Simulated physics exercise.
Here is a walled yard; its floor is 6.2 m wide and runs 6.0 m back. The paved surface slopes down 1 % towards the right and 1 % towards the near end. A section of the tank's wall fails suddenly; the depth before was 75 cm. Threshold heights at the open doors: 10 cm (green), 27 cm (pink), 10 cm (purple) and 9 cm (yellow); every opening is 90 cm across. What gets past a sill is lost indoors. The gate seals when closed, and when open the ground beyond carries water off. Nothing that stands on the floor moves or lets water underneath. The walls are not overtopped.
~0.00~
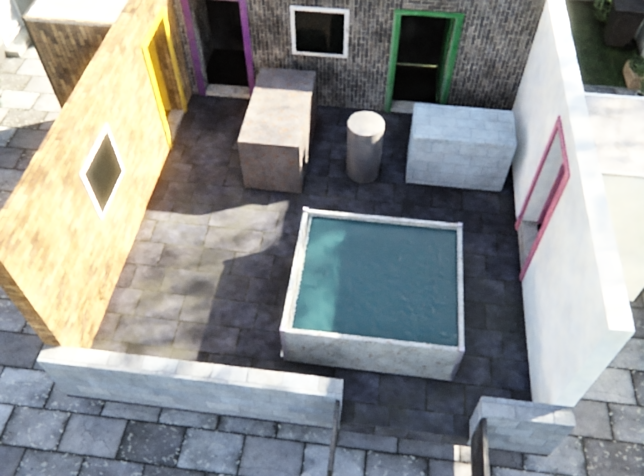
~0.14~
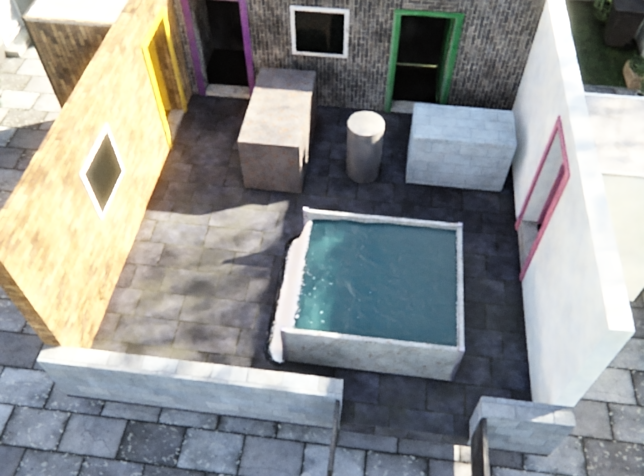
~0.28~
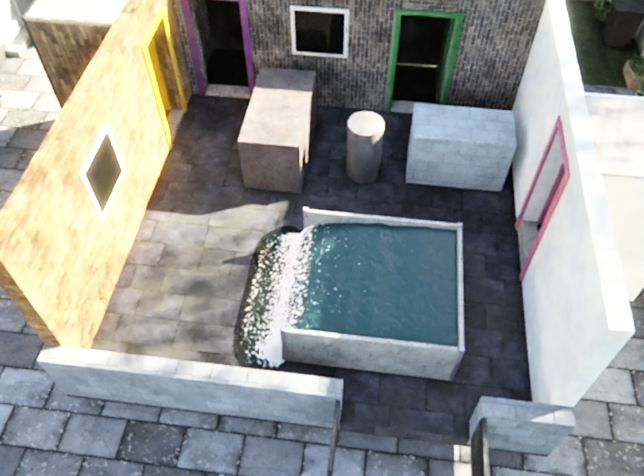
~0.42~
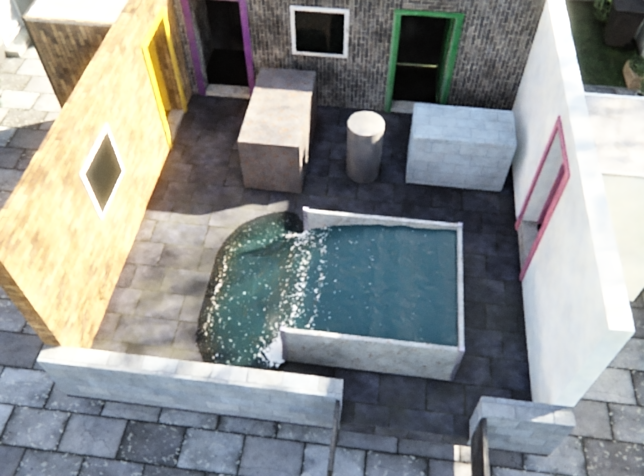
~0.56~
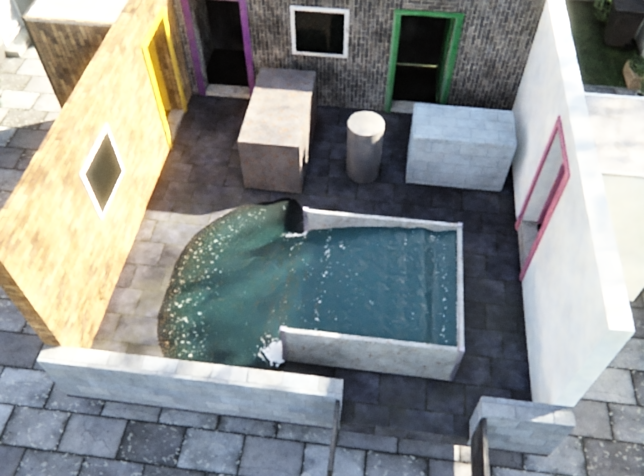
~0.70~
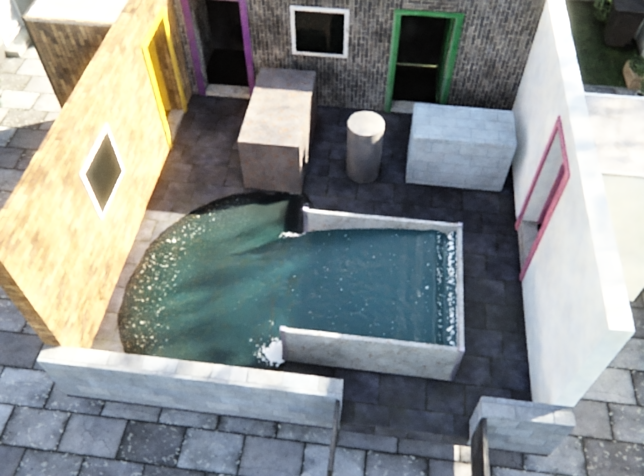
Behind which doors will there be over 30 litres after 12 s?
Within that time: At the green door it keeps below the limit; at the pink door it stays under the limit; at the purple door it passes the limit; at the yellow door it passes the limit.
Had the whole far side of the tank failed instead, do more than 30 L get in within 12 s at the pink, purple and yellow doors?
Against that limit: Pink not over, purple under, yellow not over.
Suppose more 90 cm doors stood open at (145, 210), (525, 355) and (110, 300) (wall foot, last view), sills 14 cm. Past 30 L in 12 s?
In that order: Over, below, past it.
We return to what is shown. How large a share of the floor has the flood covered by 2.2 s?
Near 40 per cent is wet.
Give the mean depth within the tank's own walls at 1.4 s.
Roughly 41 cm on average.
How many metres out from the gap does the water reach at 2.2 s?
Some 5.2 m out.
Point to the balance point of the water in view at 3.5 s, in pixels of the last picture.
Around (237, 259).
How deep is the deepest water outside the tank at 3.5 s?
Roughly 32 cm.
After 1.4 s water covers 35 % of the floor and is deepest (52 cm) near (95, 372); green door not reached, pink door not reached, purple door not reached, yellow door not reached.
After 2.2 s water covers 40 % of the floor and is deepest (50 cm) near (82, 371); green door not reached, pink door not reached, purple door not reached, yellow door 11 cm at the sill, 0 L in.
After 3.5 s water covers 50 % of the floor and is deepest (32 cm) near (255, 101); green door not reached, pink door not reached, purple door 25 cm at the sill, 61 L in, yellow door 11 cm at the sill, 4 L in.
After 7.0 s water covers 95 % of the floor and is deepest (18 cm) near (481, 231); green door 3 cm at the sill, 0 L in, pink door 11 cm at the sill, 0 L in, purple door 15 cm at the sill, 314 L in, yellow door 15 cm at the sill, 88 L in.
After 12.0 s water covers 100 % of the floor and is deepest (16 cm) near (530, 427); green door 6 cm at the sill, 0 L in, pink door 10 cm at the sill, 0 L in, purple door 4 cm at the sill, 325 L in, yellow door 4 cm at the sill, 106 L in.
